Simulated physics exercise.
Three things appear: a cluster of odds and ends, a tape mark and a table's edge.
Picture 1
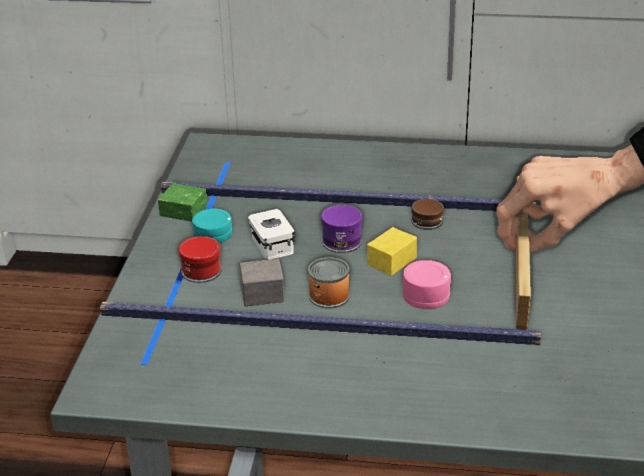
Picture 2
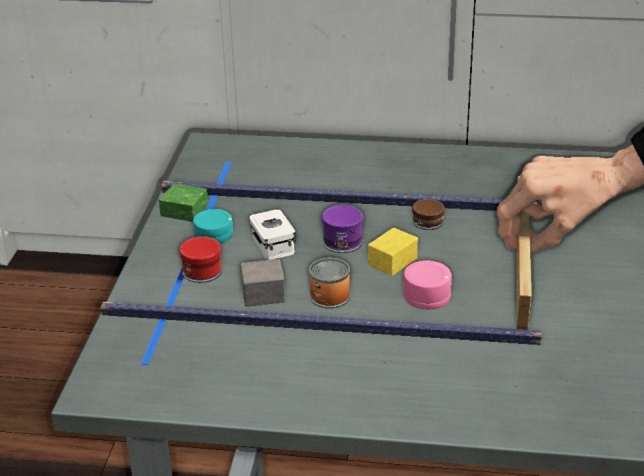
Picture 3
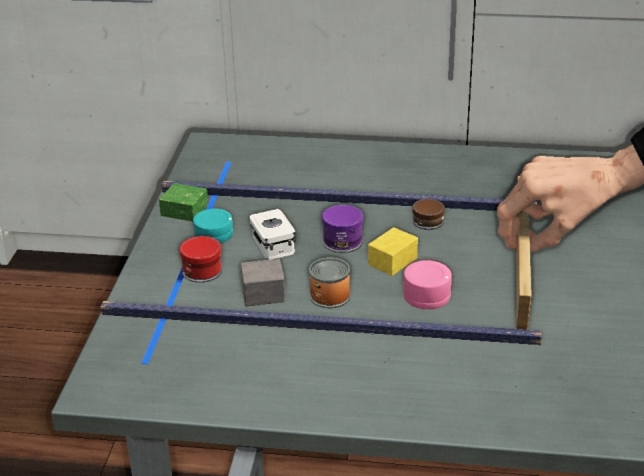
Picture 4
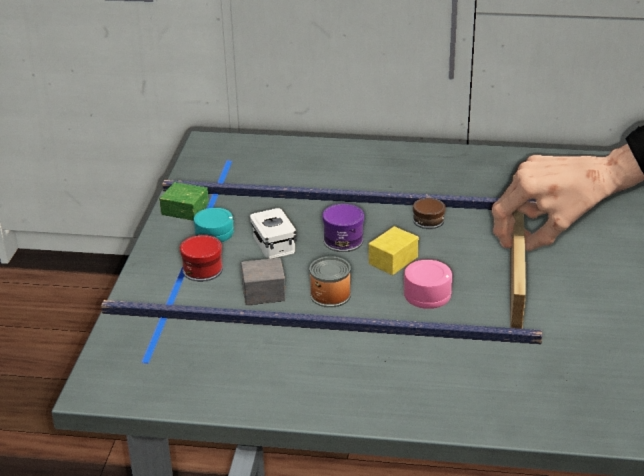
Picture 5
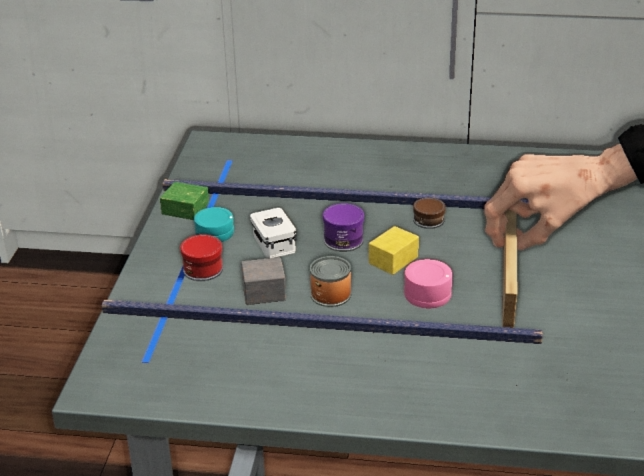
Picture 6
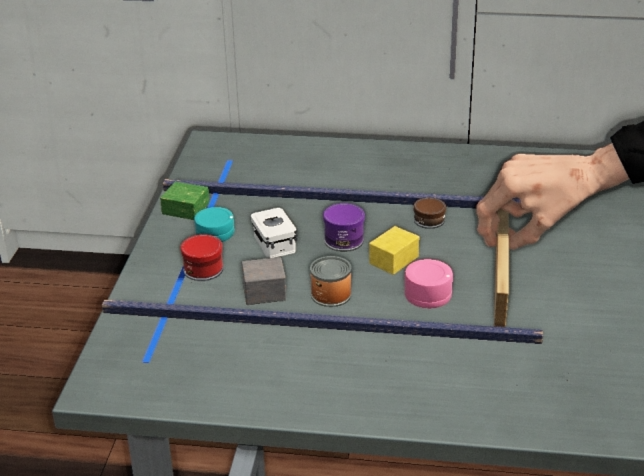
The clip opens on a grey table where a hand holds a wooden board upright at the right, beside a cluster of colourful lids, pots and blocks between two dark rails, with blue tape at the left. After staying nearly still, the hand slides the board slightly left, while the objects remain in place.
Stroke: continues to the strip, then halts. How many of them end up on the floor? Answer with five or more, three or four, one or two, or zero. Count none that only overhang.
The count that falls is one or two.
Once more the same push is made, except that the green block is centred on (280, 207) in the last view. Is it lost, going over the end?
From that start, the object then is safe.
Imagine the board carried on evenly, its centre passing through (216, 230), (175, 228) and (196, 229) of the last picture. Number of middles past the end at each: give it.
First 1, then 5, then 1.
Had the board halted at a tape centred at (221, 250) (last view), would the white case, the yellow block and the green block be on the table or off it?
Going in order, the white case keeps its spot, then the yellow block keeps its spot, then the green block keeps its spot.
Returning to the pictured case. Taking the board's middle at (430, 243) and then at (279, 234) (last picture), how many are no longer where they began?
One spot: 2. Other spot: 9.
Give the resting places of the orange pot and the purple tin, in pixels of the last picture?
Roughly (152, 286) for the first and roughly (183, 213) for the second.
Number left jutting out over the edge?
Overhang count: 4.
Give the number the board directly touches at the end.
Contact count: 5.
Early on, none off yet; green block at rest near (185, 201); turquoise lid at rest near (215, 225); red pot at rest near (202, 258).
A while later, none off yet; green block at rest near (185, 201); turquoise lid travelled a little near (200, 225); red pot at rest near (202, 258).
Finally, the number that fall off is one or two; lost, turquoise lid.
